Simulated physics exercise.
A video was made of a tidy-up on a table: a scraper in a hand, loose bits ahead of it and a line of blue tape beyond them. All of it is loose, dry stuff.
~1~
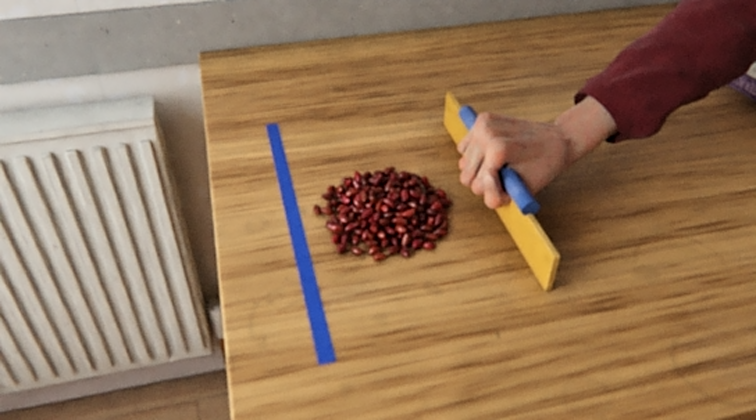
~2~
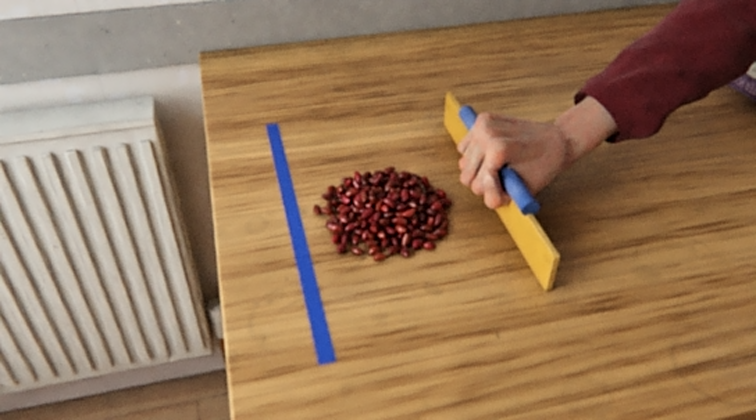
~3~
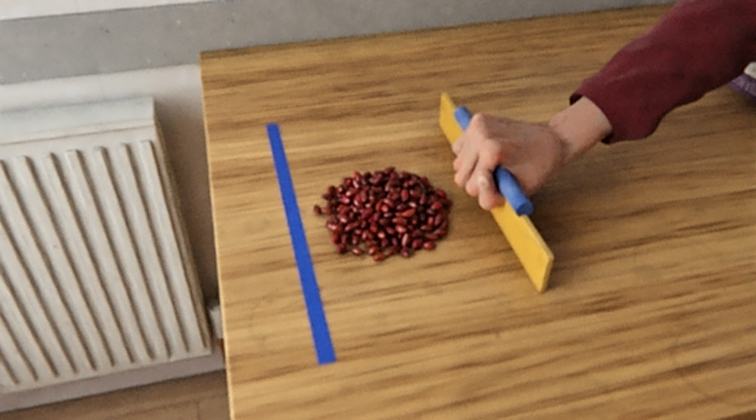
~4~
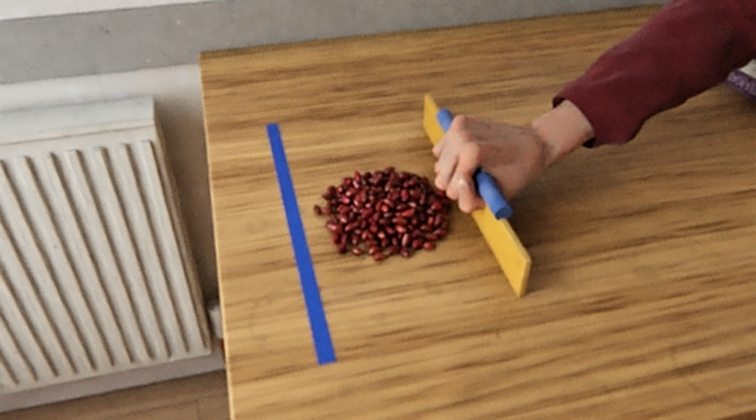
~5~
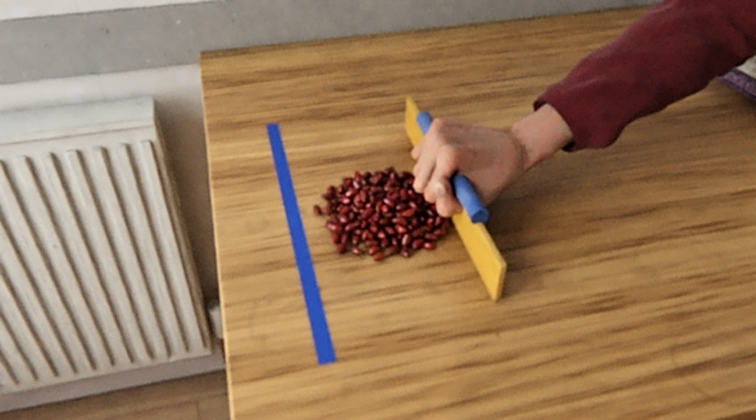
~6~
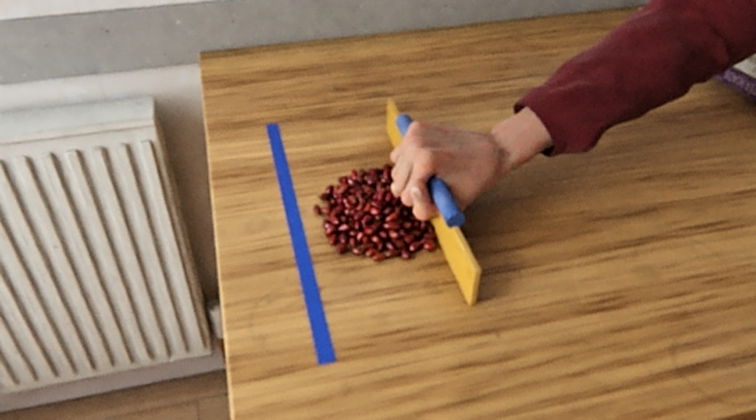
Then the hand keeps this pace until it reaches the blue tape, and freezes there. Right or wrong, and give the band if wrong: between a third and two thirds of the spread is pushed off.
Wrong, under a third is pushed off.
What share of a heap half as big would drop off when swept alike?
I'd expect around 0 per cent.
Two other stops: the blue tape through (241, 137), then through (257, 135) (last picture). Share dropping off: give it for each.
About 70 per cent, then 40 per cent.
Soon after the last picture, scraper still moving, near (353, 182); heap all on the table, its front near (266, 241).
A little later, scraper stopped at the blue tape; heap a small part over the edge.
At rest, scraper stopped at the blue tape; heap a small part over the edge.
